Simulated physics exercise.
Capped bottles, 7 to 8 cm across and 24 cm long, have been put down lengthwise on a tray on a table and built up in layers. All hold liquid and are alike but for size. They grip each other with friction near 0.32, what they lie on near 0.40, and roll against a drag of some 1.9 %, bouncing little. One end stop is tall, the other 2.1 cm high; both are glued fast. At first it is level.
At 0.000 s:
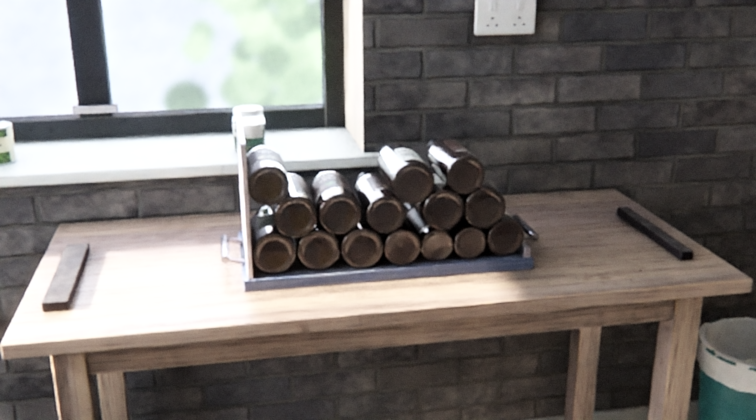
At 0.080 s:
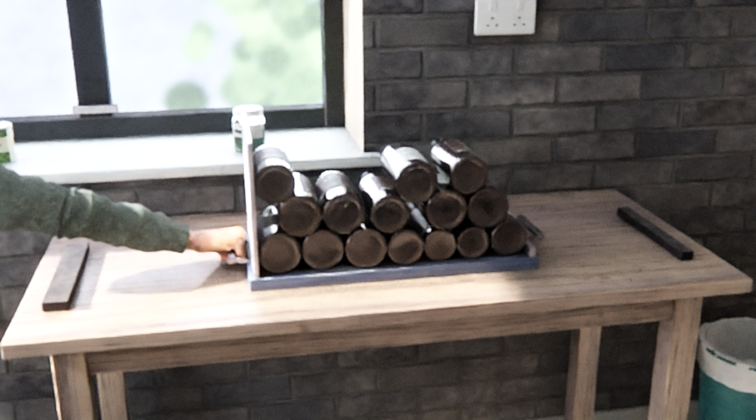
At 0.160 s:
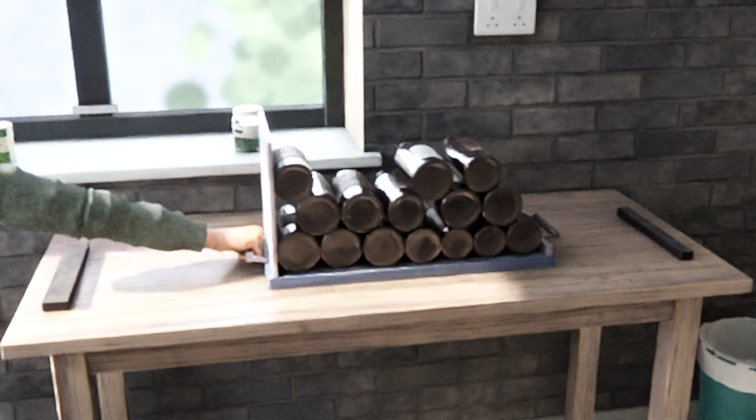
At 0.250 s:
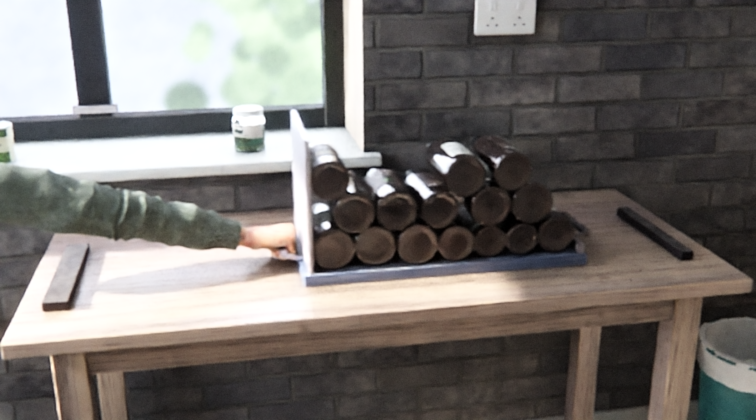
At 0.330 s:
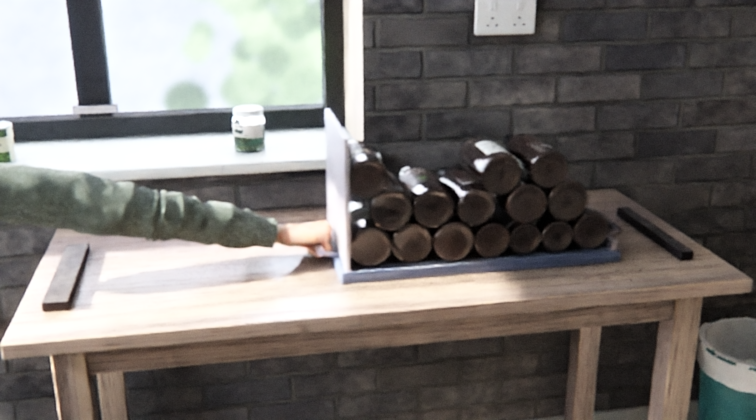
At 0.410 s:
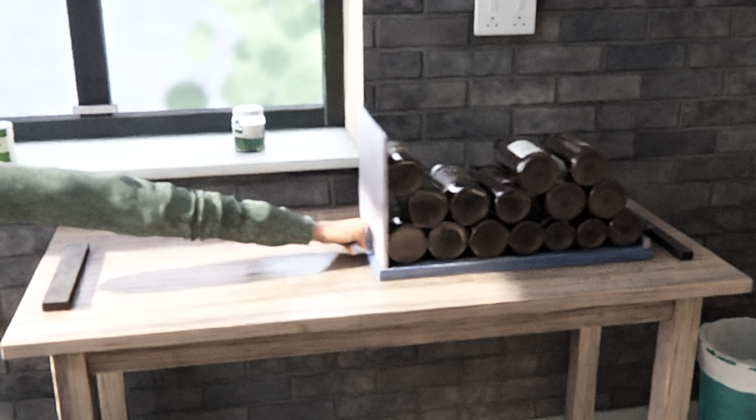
On a wooden table, a hand slides a tray of stacked dark bottles to the right.
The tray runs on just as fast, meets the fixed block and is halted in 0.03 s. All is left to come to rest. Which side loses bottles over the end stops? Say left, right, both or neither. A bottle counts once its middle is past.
Right.
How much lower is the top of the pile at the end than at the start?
About 6 cm.
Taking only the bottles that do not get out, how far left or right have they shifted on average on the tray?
About 3 cm to the right.
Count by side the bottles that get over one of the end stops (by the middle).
On the left 0, on the right 3.
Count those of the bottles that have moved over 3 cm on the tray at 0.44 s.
0 by then.
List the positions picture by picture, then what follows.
In the first picture, 15 bottles, 7 on the base, highest (269, 186); left tall panel (26 cm) (246, 200); right lip (2.1 cm) (528, 248); blocks (56, 298) and (684, 248).
In the second picture, tray 1.1 cm to the right; stops (253, 199) and (533, 248); pile unchanged.
In the third picture, tray 4.6 cm to the right; stops (272, 198) and (550, 246); 5 bottles slipping.
In the fourth picture, tray 11 cm to the right; stops (309, 196) and (582, 244); 6 bottles slipping; bottom ones (334, 250) (376, 246) (419, 245) (457, 244) (490, 242) (523, 240) (557, 235).
In the fifth picture, tray 18 cm to the right; stops (347, 194) and (615, 241); 5 bottles slipping.
In the sixth picture, tray 25 cm to the right; stops (385, 191) and (648, 239); 1 bottle slipping.
After 0.49 s, tray 31 cm along; 0 now displaced over 3 cm; not one over the end stops; the one last seen at (626, 230) in place (moves measured on the tray).
After 0.82 s, tray 31 cm along; 11 now displaced over 3 cm; 2 over the right lip; the one last seen at (626, 230) 16 cm right and 2.4 cm down.
After 1.62 s, tray 31 cm along; 9 now displaced over 3 cm; 3 over the right lip; the one last seen at (626, 230) fallen off to the right.
At rest by 1.9 s, 9 moved over 3 cm; 3 over the right lip; the one last seen at (626, 230) fallen off to the right; top of the pile 16 cm high, from 21 cm.
